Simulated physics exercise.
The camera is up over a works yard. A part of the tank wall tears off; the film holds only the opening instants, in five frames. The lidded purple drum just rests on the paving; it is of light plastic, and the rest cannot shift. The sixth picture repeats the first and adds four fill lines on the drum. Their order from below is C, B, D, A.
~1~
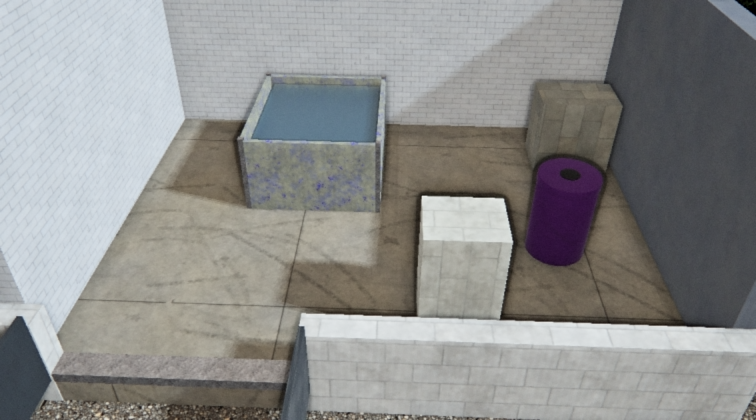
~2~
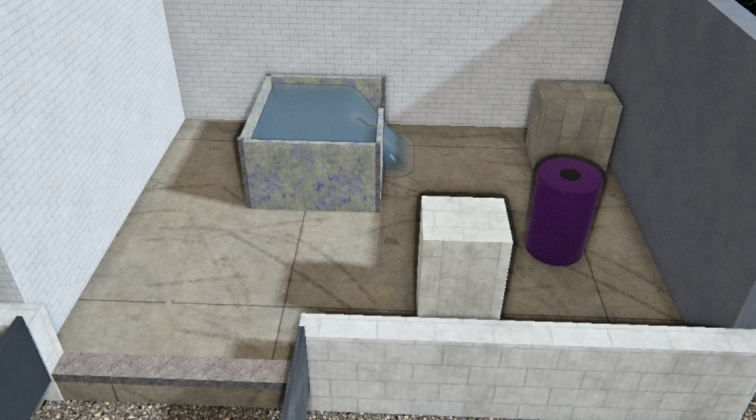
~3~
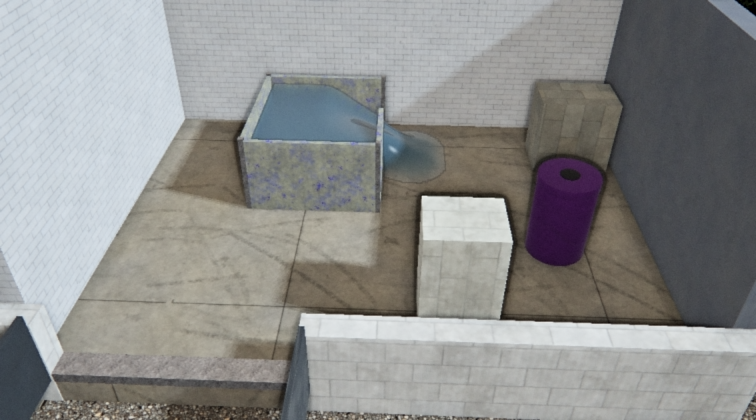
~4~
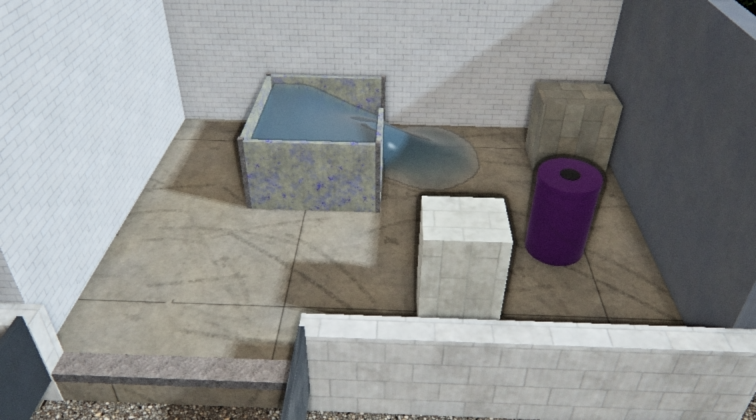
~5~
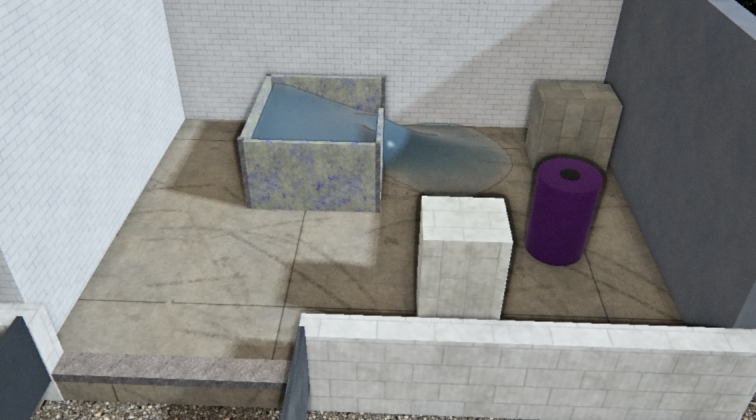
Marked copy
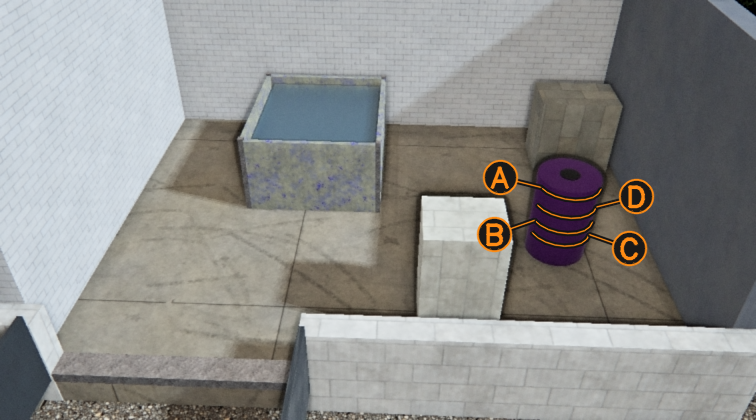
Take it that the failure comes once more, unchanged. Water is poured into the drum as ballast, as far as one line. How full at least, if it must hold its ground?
C is the one.
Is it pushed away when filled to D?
No.
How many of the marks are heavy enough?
All four.
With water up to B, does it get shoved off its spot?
No, not at all.
On the marked copy, A at (575, 200); B at (567, 233); C at (564, 246); D at (571, 218); from the bottom up C, B, D, A.
For level A, it does not move.
For level B, it does not move.
For level C, it does not move.
For level D, it does not move.
